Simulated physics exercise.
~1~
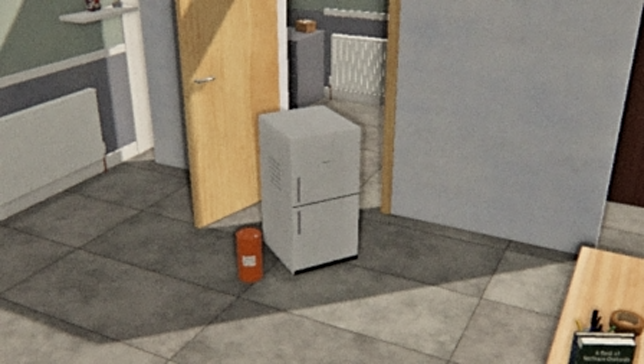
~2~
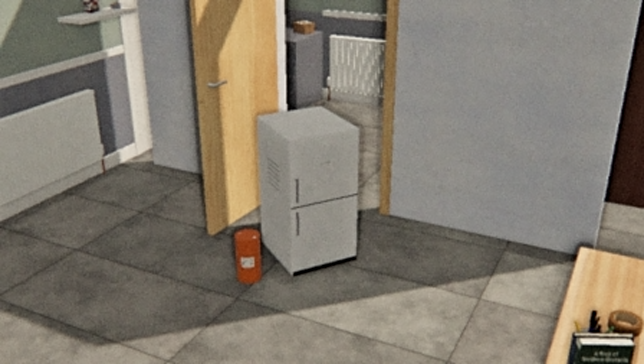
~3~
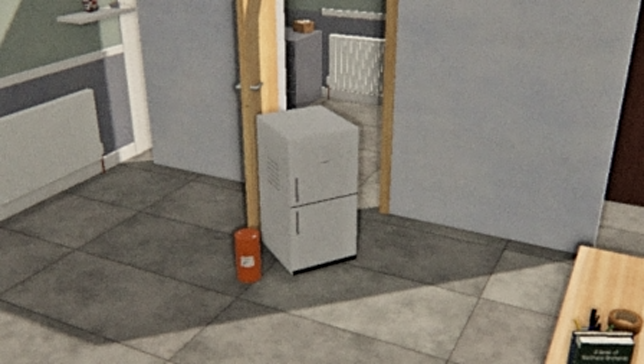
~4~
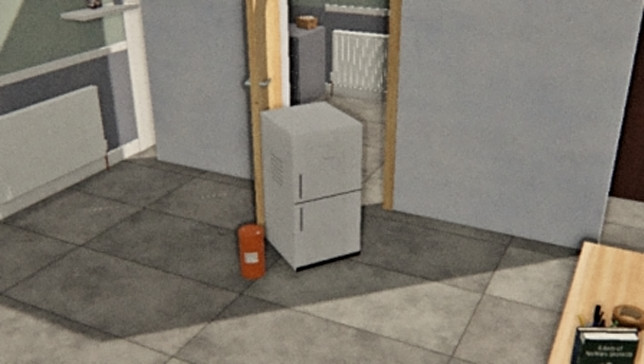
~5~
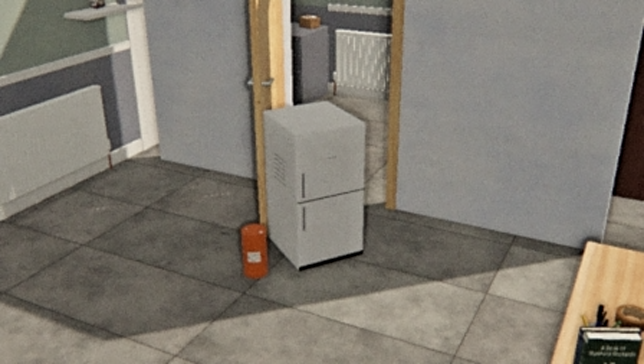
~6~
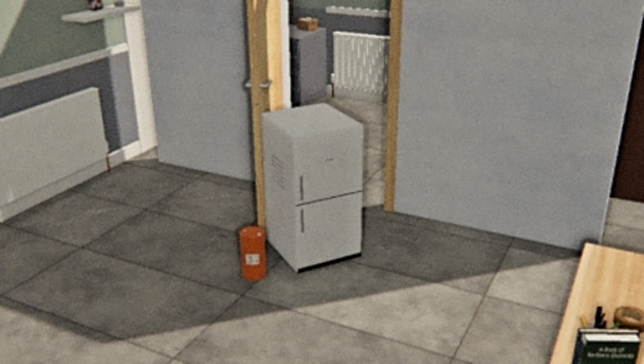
A wooden door swings partway toward a white fridge and orange canister, then stops, still open.
